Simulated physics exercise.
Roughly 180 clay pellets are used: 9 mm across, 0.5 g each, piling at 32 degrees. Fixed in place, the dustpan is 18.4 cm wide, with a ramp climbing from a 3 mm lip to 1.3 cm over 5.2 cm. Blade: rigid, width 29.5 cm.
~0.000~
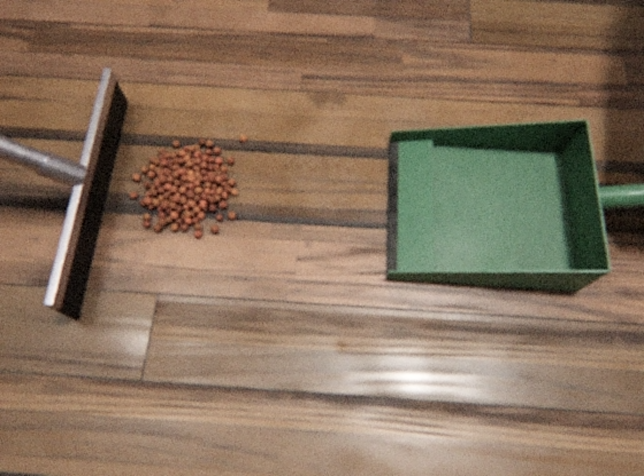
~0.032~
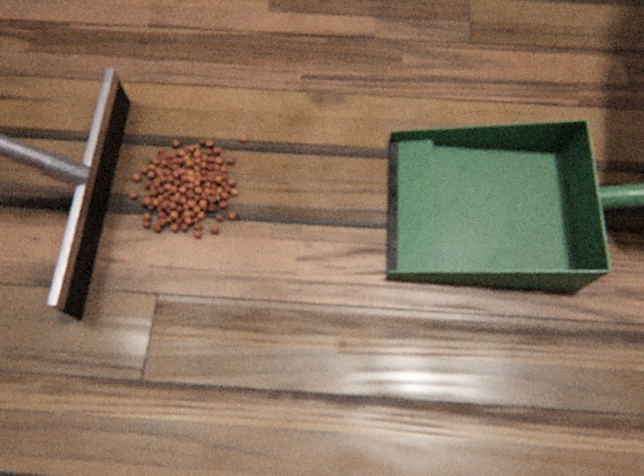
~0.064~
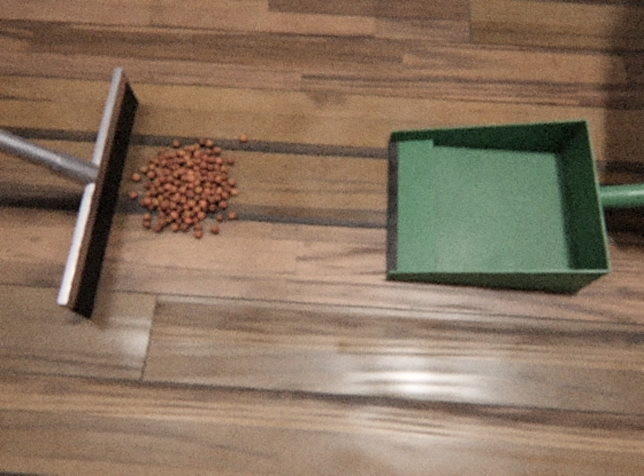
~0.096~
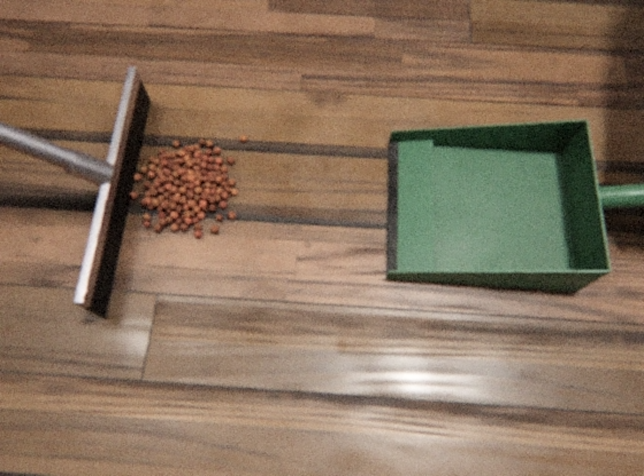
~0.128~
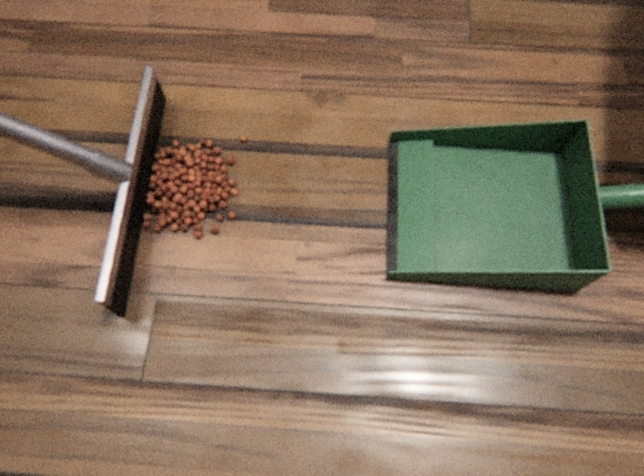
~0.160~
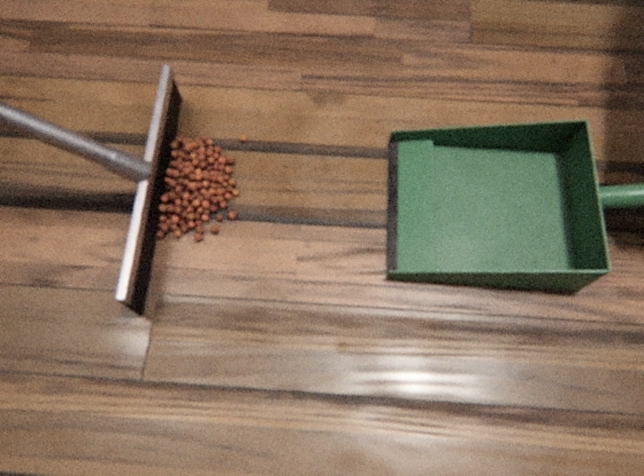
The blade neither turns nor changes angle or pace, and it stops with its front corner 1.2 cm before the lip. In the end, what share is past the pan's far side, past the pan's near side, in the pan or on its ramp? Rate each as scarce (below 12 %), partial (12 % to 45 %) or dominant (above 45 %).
Ratings: Far side - partial; near side - scarce; pan - dominant.
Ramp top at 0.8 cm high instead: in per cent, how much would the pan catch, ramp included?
65 %.
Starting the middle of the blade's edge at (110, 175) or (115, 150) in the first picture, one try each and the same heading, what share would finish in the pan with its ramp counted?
60 and 50 per cent, roughly.
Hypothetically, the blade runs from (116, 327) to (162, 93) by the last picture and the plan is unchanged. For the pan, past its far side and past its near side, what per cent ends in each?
That ends as pan 45, far 5, and near 20.
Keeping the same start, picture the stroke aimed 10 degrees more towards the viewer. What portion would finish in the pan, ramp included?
That would give about 65 percent.
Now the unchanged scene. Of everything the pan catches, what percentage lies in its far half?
About 70 percent of it.
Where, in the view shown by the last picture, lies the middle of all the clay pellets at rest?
(410, 174).
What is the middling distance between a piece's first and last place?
It works out to roughly 28 cm.
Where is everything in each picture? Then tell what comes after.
Blade from (54, 304) to (111, 78), moved 0.0 cm, 0 of the pieces shifted so far; middle of the pieces at (187, 186); pan at (495, 213), in the first picture.
Blade from (58, 304) to (113, 77), moved 0.3 cm, 0 of the pieces shifted so far; middle of the pieces at (187, 186), in the second picture.
Blade from (68, 304) to (121, 77), moved 1.3 cm, 0 of the pieces shifted so far; middle of the pieces at (187, 186), in the third picture.
Blade from (84, 302) to (135, 76), moved 3.0 cm, 0 of the pieces shifted so far; middle of the pieces at (187, 186), in the fourth picture.
Blade from (104, 301) to (152, 75), moved 5.1 cm, 39 of the pieces shifted so far; middle of the pieces at (189, 186), in the fifth picture.
Blade from (125, 300) to (169, 74), moved 7.1 cm, 156 of the pieces shifted so far; middle of the pieces at (194, 184); pan at (495, 213). Its pace works out near 0.65 m/s, heading 8 degrees away from the viewer's side, in the sixth picture.
After 0.37 s, middle of the blade 14 cm from the lip; 0 % over the lip, far side 10 %, near side 0 %.
Then, at 0.50 s, middle of the blade 6 cm from the lip; 0 % over the lip, far side 15 %, near side 0 %.
After 0.77 s, middle of the blade 1 cm from the lip; 60 % over the lip, far side 20 %, near side 0 %.
At rest (1.3 s), far side 20 %, near side 0 %, pan 60 %, in front of the lip or behind the blade 20 %.
